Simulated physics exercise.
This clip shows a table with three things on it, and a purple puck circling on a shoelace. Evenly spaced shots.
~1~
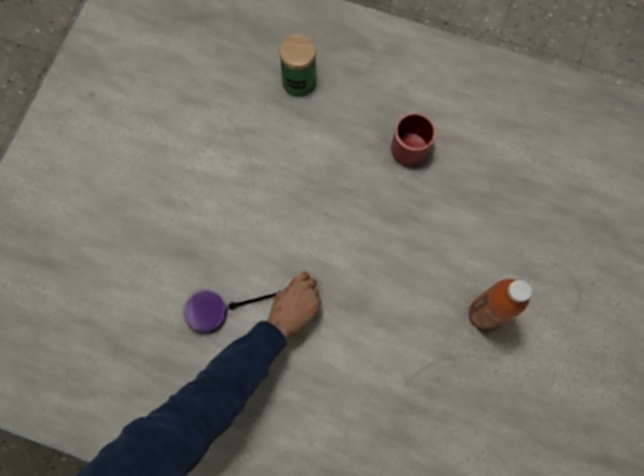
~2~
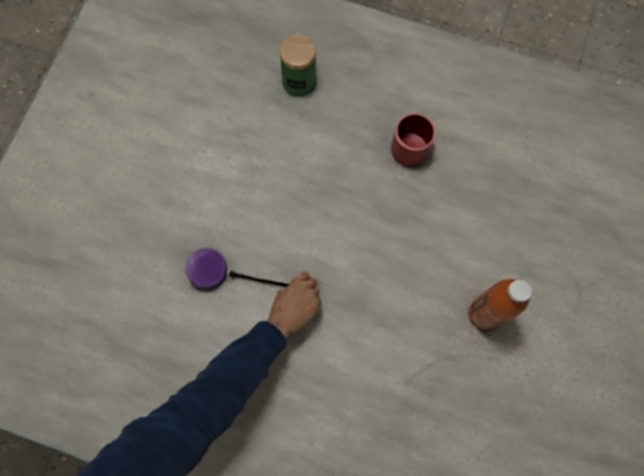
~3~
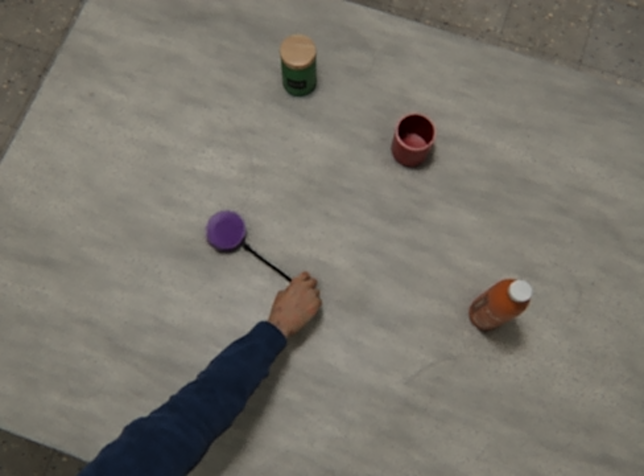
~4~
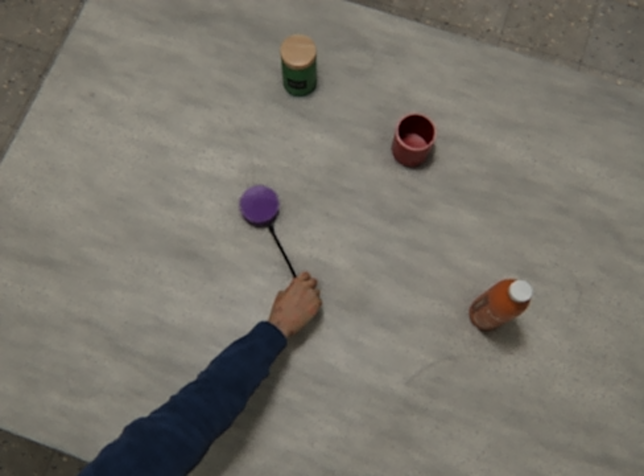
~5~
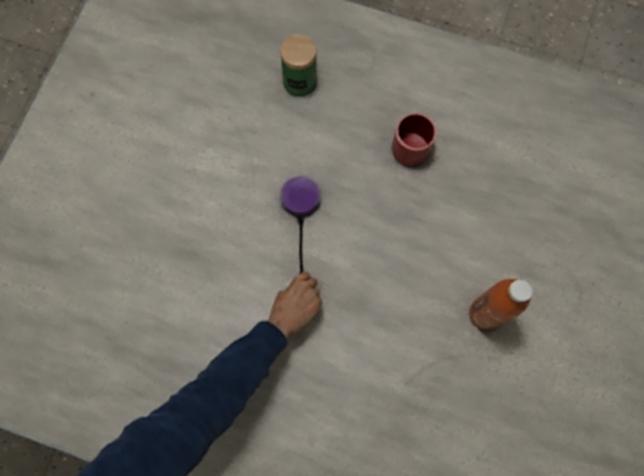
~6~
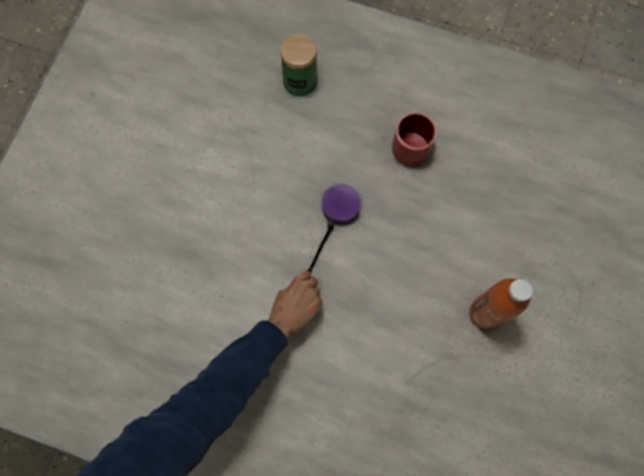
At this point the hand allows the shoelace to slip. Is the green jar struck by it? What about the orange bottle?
The green jar is not struck; the orange bottle is struck by it.
Then, 0.08 s past the final frame, puck near (409, 247).
Then, 0.20 s past the final frame, puck near (477, 291); orange bottle pushed aside.
When it is over, puck near (487, 294); orange bottle knocked over. The green jar remains clear and the orange bottle takes the knock.
